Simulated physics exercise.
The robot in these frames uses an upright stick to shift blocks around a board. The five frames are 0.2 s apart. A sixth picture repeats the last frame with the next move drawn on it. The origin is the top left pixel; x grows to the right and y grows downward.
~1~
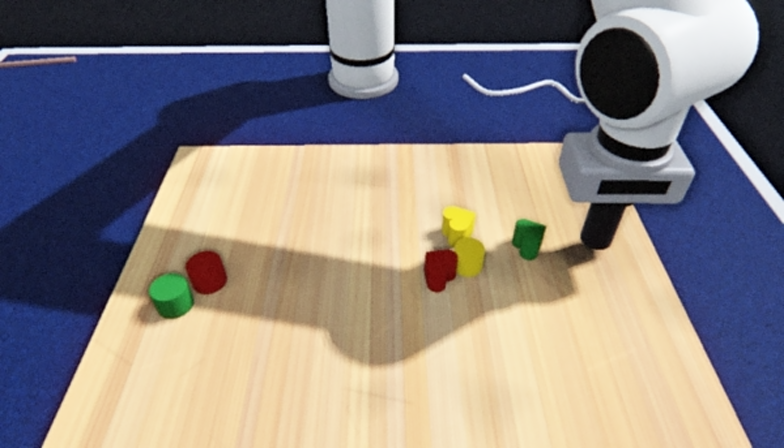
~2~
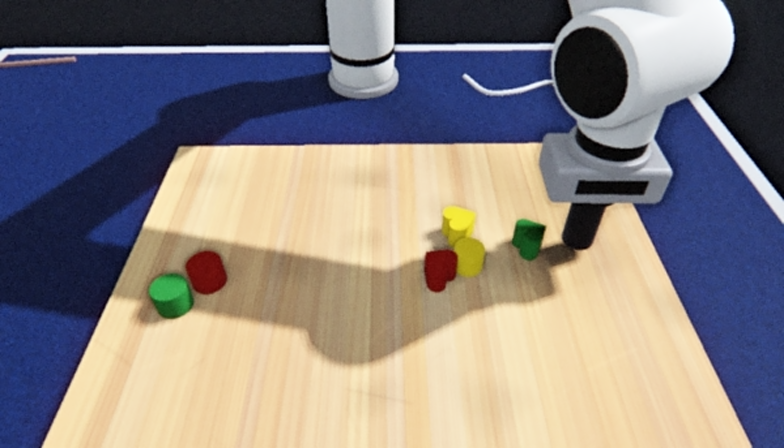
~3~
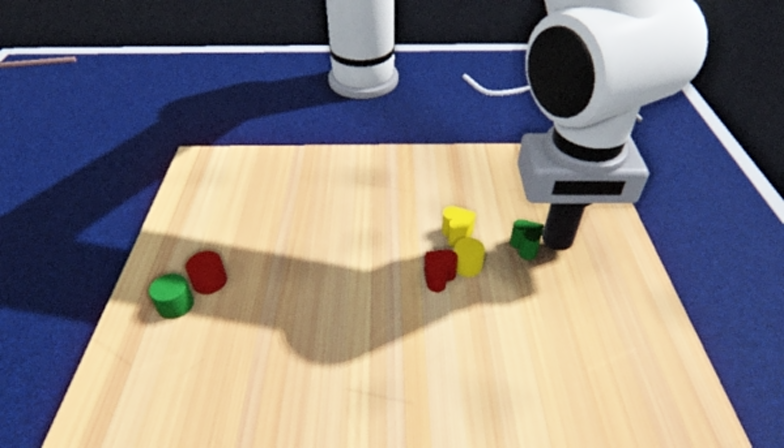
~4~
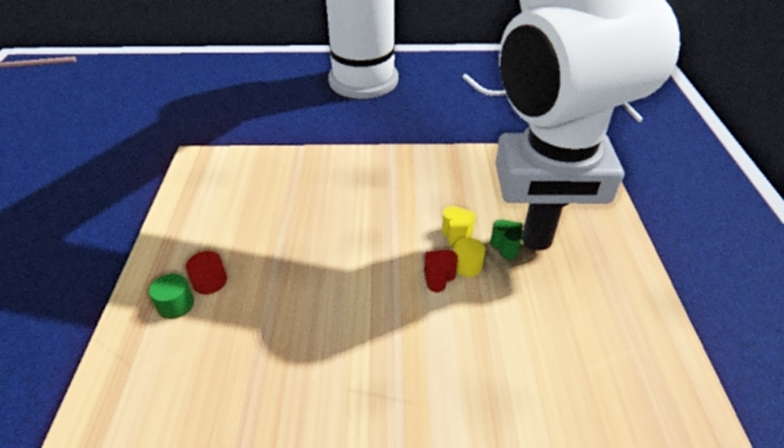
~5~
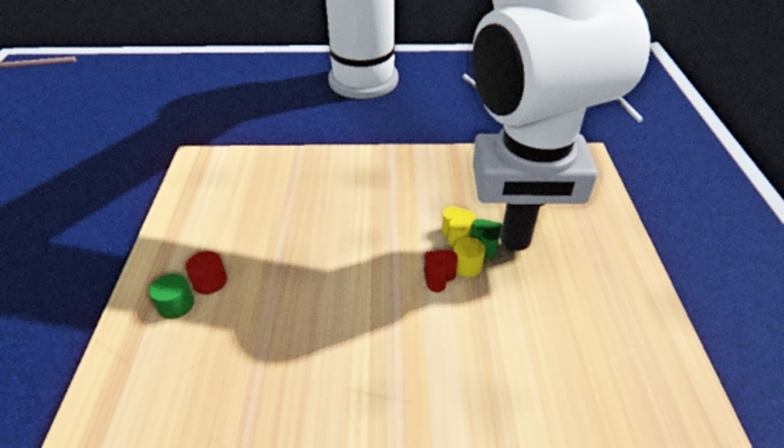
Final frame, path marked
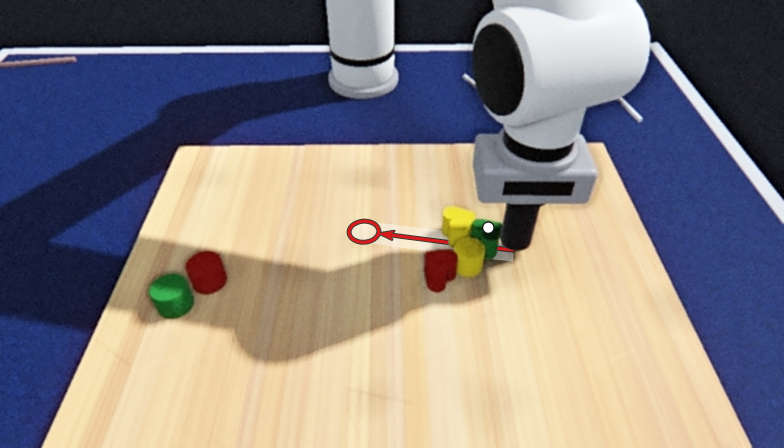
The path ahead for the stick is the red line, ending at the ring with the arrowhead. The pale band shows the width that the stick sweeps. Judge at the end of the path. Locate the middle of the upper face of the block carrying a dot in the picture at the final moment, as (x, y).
The centre of its top face lies at (337, 207).
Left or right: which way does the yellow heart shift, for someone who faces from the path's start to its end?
Its shift is rightward.
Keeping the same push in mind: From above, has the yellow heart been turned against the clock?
No, it doesn't check out.
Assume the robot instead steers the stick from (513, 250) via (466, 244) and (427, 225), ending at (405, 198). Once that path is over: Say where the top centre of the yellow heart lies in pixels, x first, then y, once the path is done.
It is going to be at (385, 193).
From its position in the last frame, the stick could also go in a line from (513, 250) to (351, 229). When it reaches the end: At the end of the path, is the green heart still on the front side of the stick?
Yes - that is the case.
Drawn move, in a line from (513, 250) to (364, 232); the dot is on the green heart.
What follows on the original path. One third of the way, stick at (463, 234); red heart at (438, 262), turned 10° clockwise; yellow heart at (414, 205), turned 30° clockwise; yellow circle at (464, 248); green heart at (436, 220).
Two thirds of the way, stick at (412, 228); red heart at (438, 262), turned 10° clockwise; yellow heart at (395, 196), turned 65° clockwise; yellow circle at (464, 248); green heart at (385, 213).
At the end, stick at (363, 222); red heart at (438, 262), turned 10° clockwise; yellow heart at (395, 196), turned 65° clockwise; yellow circle at (464, 248); green heart at (337, 207).
